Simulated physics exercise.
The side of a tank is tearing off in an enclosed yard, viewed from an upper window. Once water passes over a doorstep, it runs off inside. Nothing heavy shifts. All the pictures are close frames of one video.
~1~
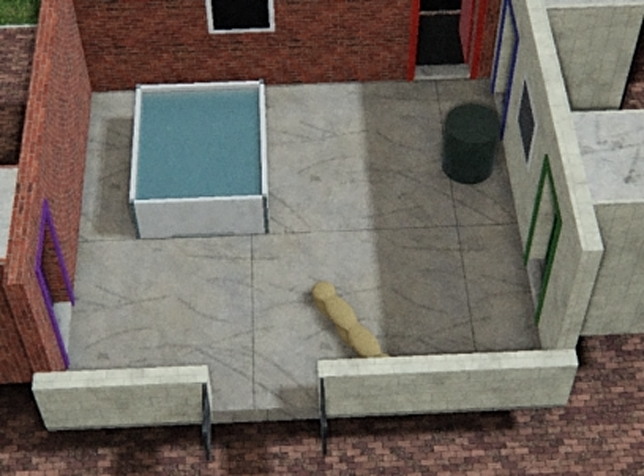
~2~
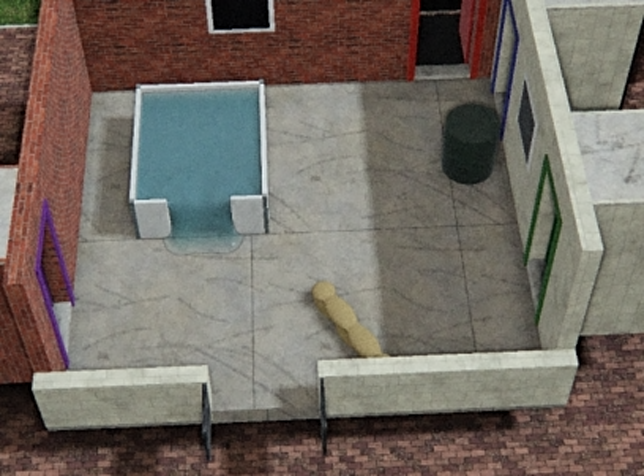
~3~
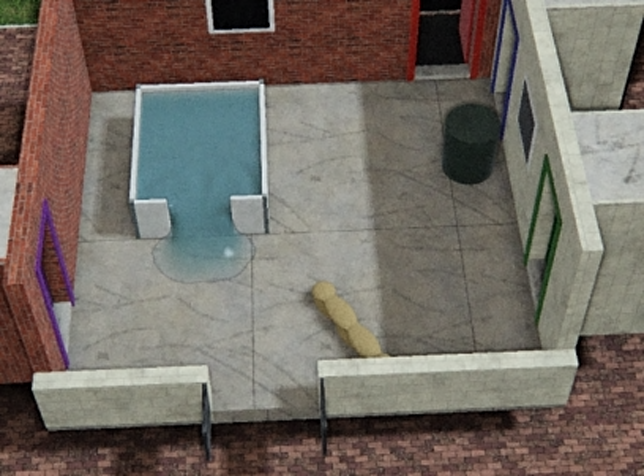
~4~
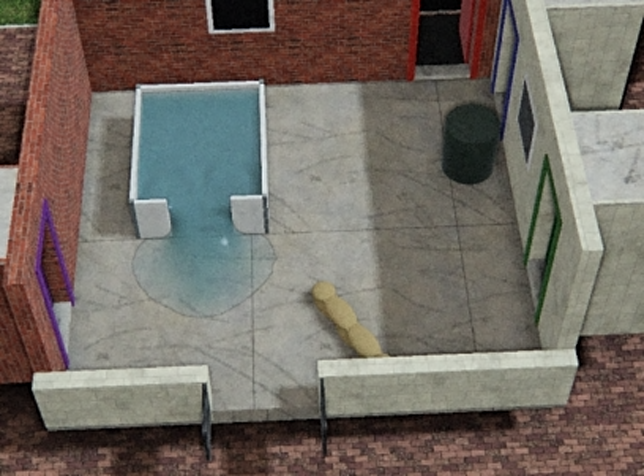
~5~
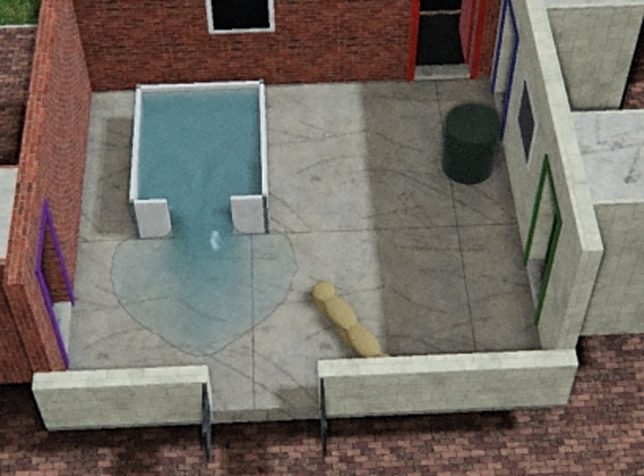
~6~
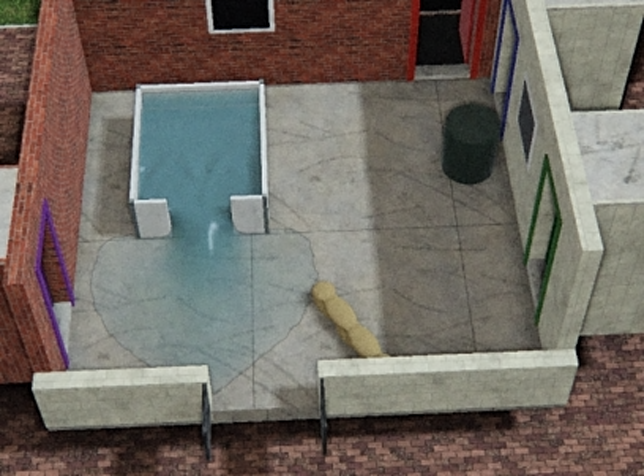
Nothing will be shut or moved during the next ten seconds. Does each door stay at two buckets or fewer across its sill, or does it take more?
As I see it, the blue door does not exceed two buckets; the green door does not exceed two buckets; the red door does not exceed two buckets; the purple door exceeds two buckets.
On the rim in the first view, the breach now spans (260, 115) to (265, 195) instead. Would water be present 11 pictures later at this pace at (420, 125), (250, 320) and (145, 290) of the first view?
Submerged, unwetted, unwetted.
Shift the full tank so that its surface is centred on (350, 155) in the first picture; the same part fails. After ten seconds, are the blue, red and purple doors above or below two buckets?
Blue: Crosses the threshold; red: Crosses the threshold; purple: Falls short.
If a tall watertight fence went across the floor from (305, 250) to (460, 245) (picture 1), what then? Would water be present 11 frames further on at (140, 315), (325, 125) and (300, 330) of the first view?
Results in order: Swamped / bone-dry / swamped.
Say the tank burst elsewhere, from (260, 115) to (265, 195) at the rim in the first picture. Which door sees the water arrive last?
It's the one in purple that comes last.
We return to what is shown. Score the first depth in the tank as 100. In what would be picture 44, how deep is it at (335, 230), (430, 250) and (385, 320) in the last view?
The three come to near 2, 0 and 0 per cent respectively.
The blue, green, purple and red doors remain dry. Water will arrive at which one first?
The answer here is the one in purple.
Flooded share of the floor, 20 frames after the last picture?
Close to 30 percent, by my reckoning.
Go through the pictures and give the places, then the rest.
The tank at (200, 143) is whole and still, in the first picture.
Water pours out at (201, 220) and has run to (237, 243), in the second picture.
The front is at (186, 278), out from the gap at (202, 222), in the third picture.
Water pours out at (202, 223) and has run to (207, 312), in the fourth picture.
Water pours out at (201, 222) and has run to (211, 349), in the fifth picture.
Water pours out at (202, 222) and has run to a hidden place, in the sixth picture.
A moment on, water covers 30 % of the floor; the blue door not reached, the green door not reached, the red door not reached, the purple door wet at the sill, nothing in.
Next, water covers 30 % of the floor; the blue door not reached, the green door not reached, the red door not reached, the purple door under two buckets in.
Then, water covers 30 % of the floor; the blue door not reached, the green door not reached, the red door not reached, the purple door over two buckets in.
Later, water covers 50 % of the floor; the blue door not reached, the green door wet at the sill, nothing in, the red door not reached, the purple door over two buckets in.
In the end, water covers 80 % of the floor; the blue door not reached, the green door wet at the sill, nothing in, the red door wet at the sill, nothing in, the purple door over two buckets in.
